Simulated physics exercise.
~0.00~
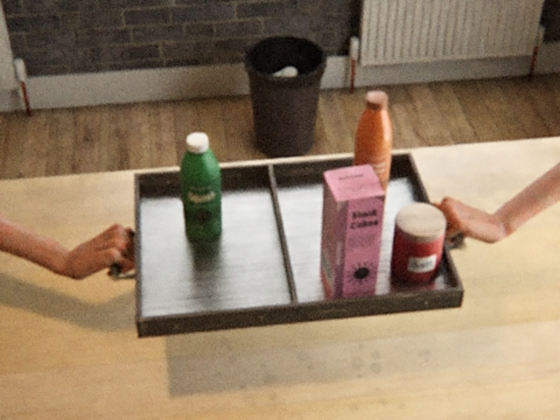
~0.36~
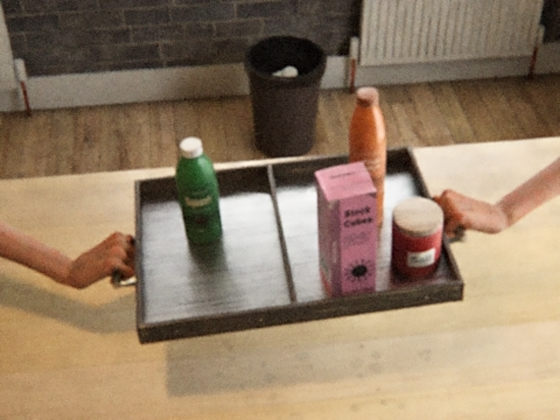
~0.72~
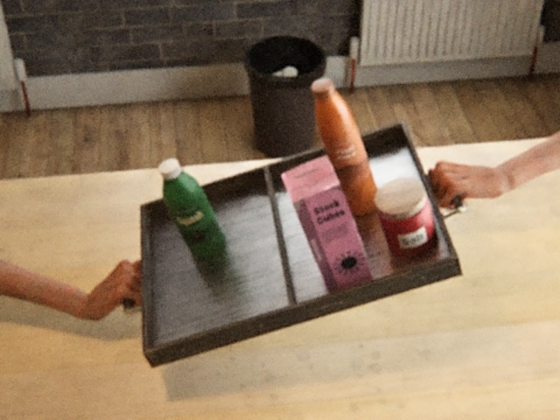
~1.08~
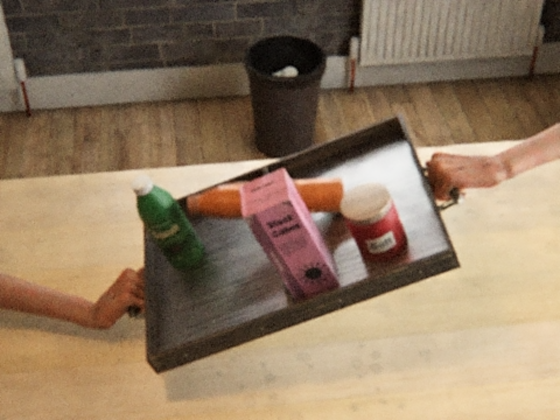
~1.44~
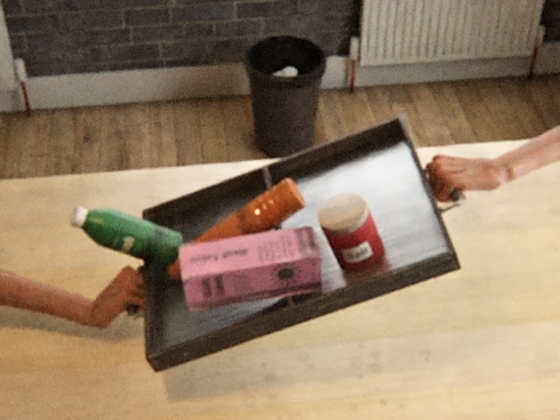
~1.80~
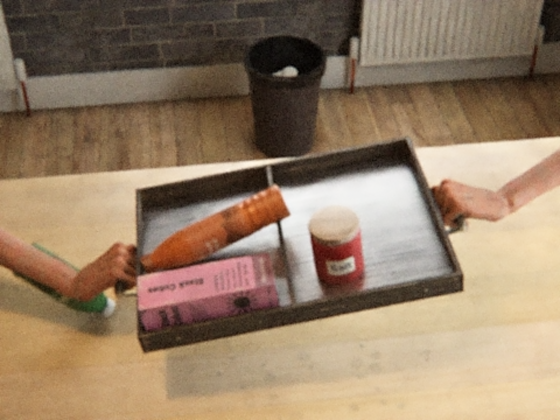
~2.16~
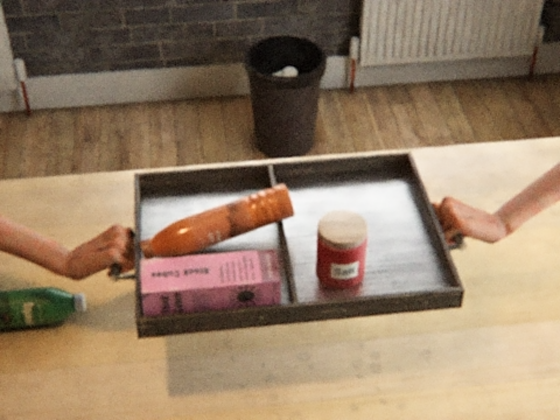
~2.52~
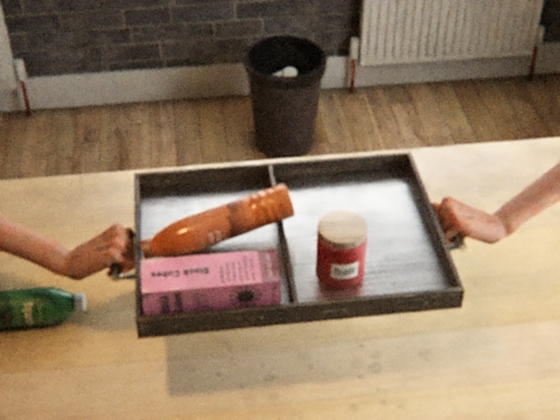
A dark tray with a raised rim and a divider, carrying a green bottle, an orange bottle, a pink carton and a red jar, is held over a table by a hand at each end. The hands tip it steeply, left edge down, and everything starts to lean and slide left. The orange bottle topples first, then the pink carton falls onto its side, while the green bottle tumbles over the left edge. The hands level the tray again. The green bottle ends lying on the table, the carton and orange bottle lie on the tray, and the jar stands upright, left of where it began.
